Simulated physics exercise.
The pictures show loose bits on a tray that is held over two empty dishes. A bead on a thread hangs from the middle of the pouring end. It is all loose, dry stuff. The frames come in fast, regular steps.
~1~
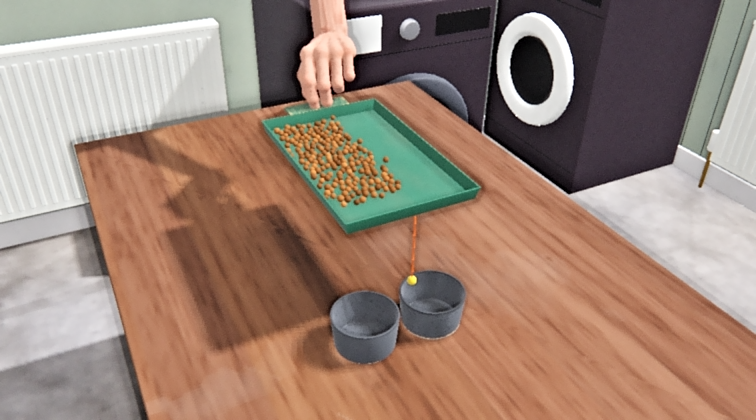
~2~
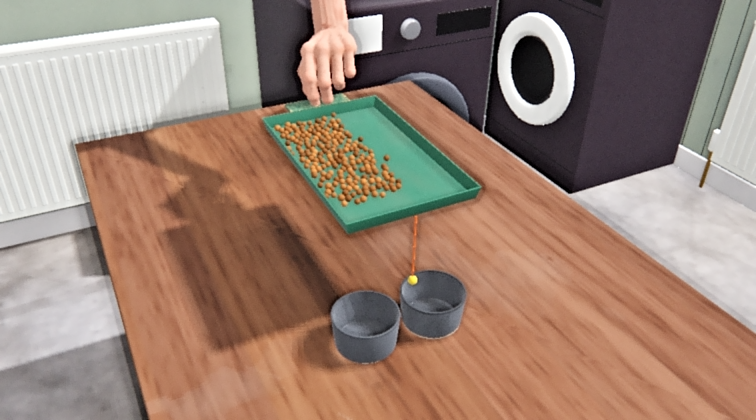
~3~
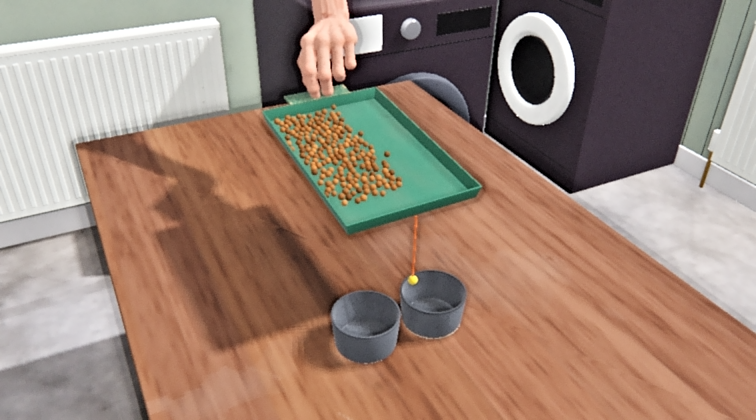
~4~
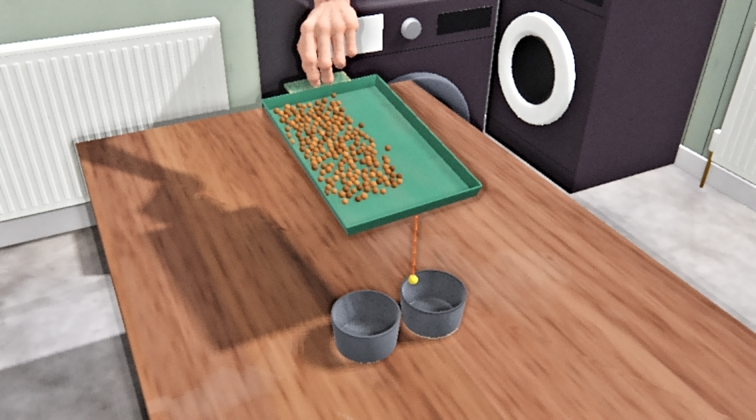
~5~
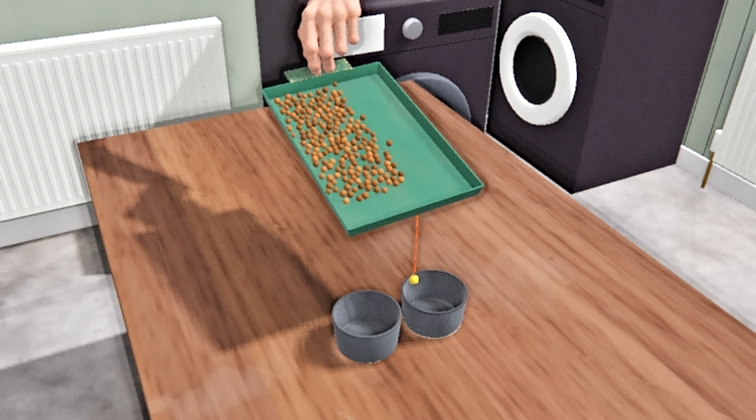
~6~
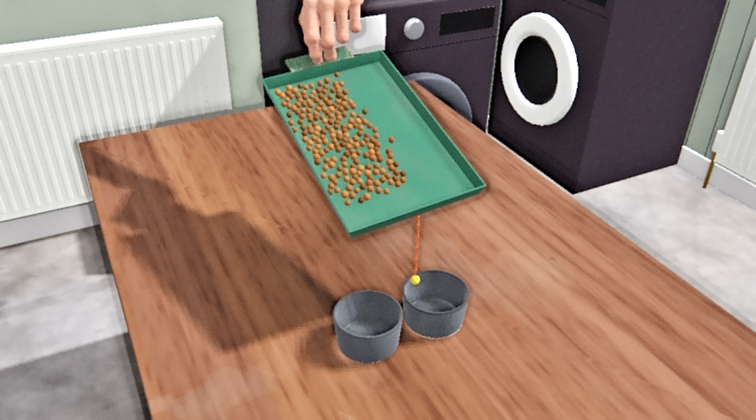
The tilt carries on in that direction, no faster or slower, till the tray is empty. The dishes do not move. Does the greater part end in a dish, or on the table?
The two hold over half of the load.
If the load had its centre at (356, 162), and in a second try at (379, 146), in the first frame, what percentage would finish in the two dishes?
The first gives 60 %, the second 60 %.
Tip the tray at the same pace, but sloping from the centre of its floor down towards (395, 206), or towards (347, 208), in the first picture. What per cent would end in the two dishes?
In turn 40 and 90 in a hundred.
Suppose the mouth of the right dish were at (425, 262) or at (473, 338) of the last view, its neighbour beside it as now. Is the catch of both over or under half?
At the first place not half, at the second less than half.
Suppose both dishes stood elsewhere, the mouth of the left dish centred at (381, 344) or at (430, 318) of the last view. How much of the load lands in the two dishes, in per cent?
First some 40, then 20 per cent.
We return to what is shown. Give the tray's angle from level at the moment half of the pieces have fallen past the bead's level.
Around 95° of tilt.
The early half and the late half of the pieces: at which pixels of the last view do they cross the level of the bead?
At about (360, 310), then at (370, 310).
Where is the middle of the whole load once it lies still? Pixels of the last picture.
Near (369, 343).
Shortly afterwards, tray tipped steeply; the bulk on the tray; a little in the left dish; only a few in the right dish; only a few outside both; a little in the air.
Next, tray tipped past a quarter turn; a little on the tray; near half in the left dish; only a few in the right dish; near a quarter outside both; near a quarter in the air.
Some moments later, tray tipped past a quarter turn; near two thirds in the left dish; only a few in the right dish; near a quarter outside both.
In the end, tray tipped past a quarter turn; near two thirds in the left dish; only a few in the right dish; near a quarter outside both.
